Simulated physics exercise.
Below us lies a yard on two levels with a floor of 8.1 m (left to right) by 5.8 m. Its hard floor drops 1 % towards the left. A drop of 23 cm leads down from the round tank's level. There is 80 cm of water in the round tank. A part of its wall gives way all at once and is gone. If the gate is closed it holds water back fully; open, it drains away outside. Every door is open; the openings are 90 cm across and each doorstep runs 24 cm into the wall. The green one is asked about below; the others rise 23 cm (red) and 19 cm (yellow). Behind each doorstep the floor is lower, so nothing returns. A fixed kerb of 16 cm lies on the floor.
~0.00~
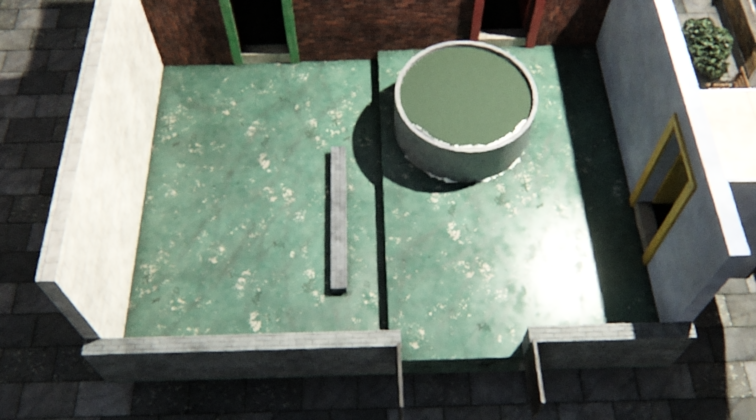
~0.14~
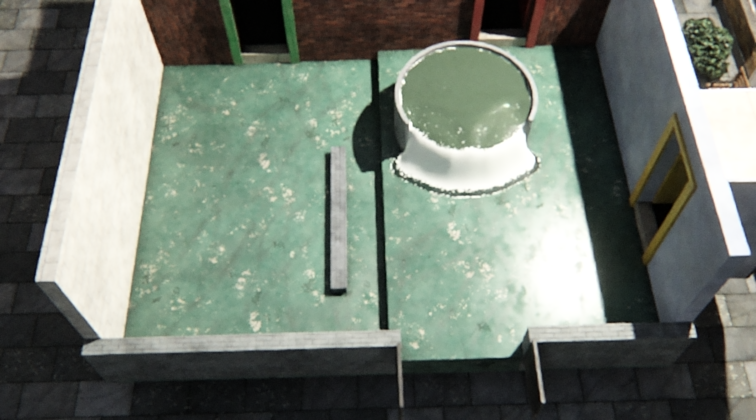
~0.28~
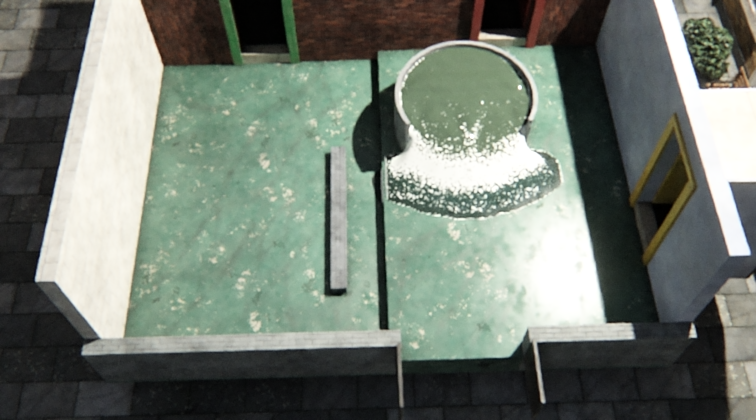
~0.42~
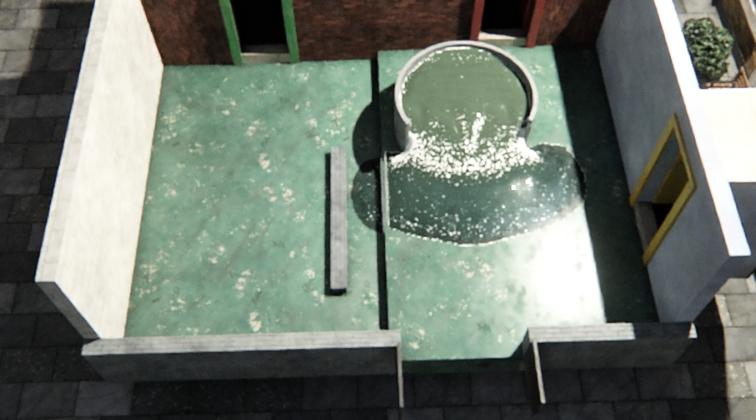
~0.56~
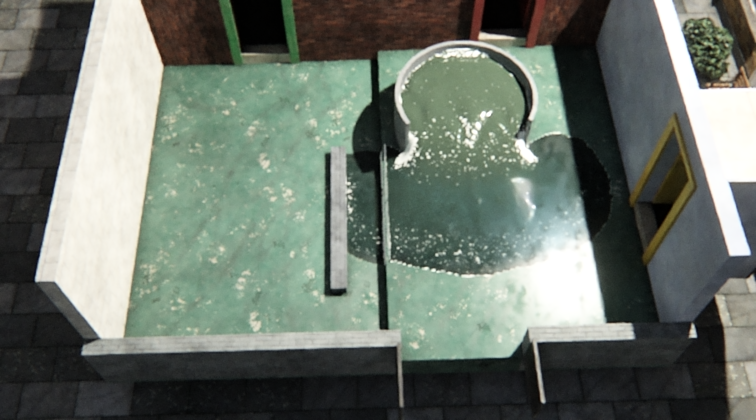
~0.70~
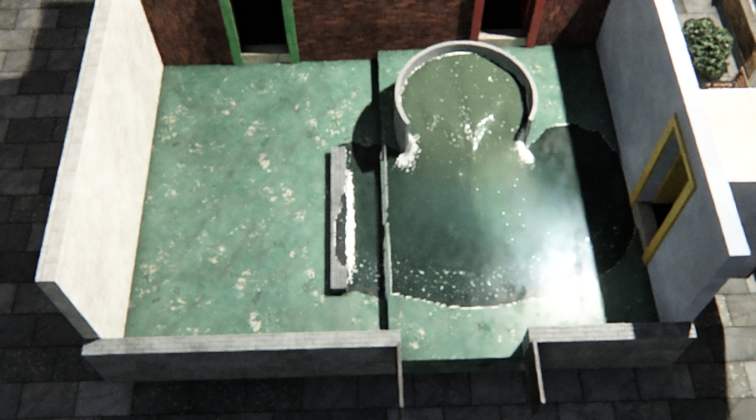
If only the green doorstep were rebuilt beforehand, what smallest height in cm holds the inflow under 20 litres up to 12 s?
It would have to be roughly 6.5 cm high.
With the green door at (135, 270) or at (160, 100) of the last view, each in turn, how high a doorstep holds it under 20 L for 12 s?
Roughly 11.5 and 8.0 cm.
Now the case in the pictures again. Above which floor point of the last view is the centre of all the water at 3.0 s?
Near (452, 241).
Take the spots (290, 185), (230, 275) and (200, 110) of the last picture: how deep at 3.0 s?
In that order: 0, 4 and 0 cm.
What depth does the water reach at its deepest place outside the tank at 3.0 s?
Up to some 32 cm.
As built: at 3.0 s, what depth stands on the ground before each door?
In cm: Green 0, red 0, yellow 17.
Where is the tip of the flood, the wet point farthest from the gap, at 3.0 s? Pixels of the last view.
Around (121, 360).
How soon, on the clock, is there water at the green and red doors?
Green 6.0 s, red 5.0 s.
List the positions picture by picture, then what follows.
The first picture shows still water, 80 cm deep, in the round tank at (466, 97); the green door at (260, 25) is dry.
In the second picture, the front is at (535, 165), 0.4 m from the gap at (468, 171); 0.6 m2 of floor is wet, 80 cm left at the back.
In the third picture, the front is at (556, 182), 0.8 m from the gap at (468, 172); 2.1 m2 of floor is wet, 80 cm left at the back.
In the fourth picture, the front is at (376, 226), 1.3 m from the gap at (468, 173); 4.4 m2 of floor is wet, 76 cm left at the back.
In the fifth picture, the front is at (359, 253), 1.8 m from the gap at (468, 174); 7.7 m2 of floor is wet, 67 cm left at the back.
In the sixth picture, the front is at (348, 287), 2.4 m from the gap at (468, 174); 11.0 m2 of floor is wet, 68 cm left at the back; the green door at (260, 25), 4.5 m from the gap, is still 2.5 m from the nearest water.
After 1.4 s water covers 40 % of the floor, deepest (42 cm) near (652, 337); it has not reached the green door.
After 3.0 s water covers 50 % of the floor, deepest (32 cm) near (385, 351); it has not reached the green door.
After 12.0 s water covers 85 % of the floor, deepest (13 cm) near (150, 162); 8 cm at the green door, 0 litres in over its 24 cm doorstep.
At the green door as built, the water arrived by 5.9 s and peaked near 12 cm at 10.0 s.
Run again over the same 12 s with other heights there, 37 litres in over 5 cm, 15 litres over 7 cm. The limit of 20 litres is kept from about 6.5 cm up.
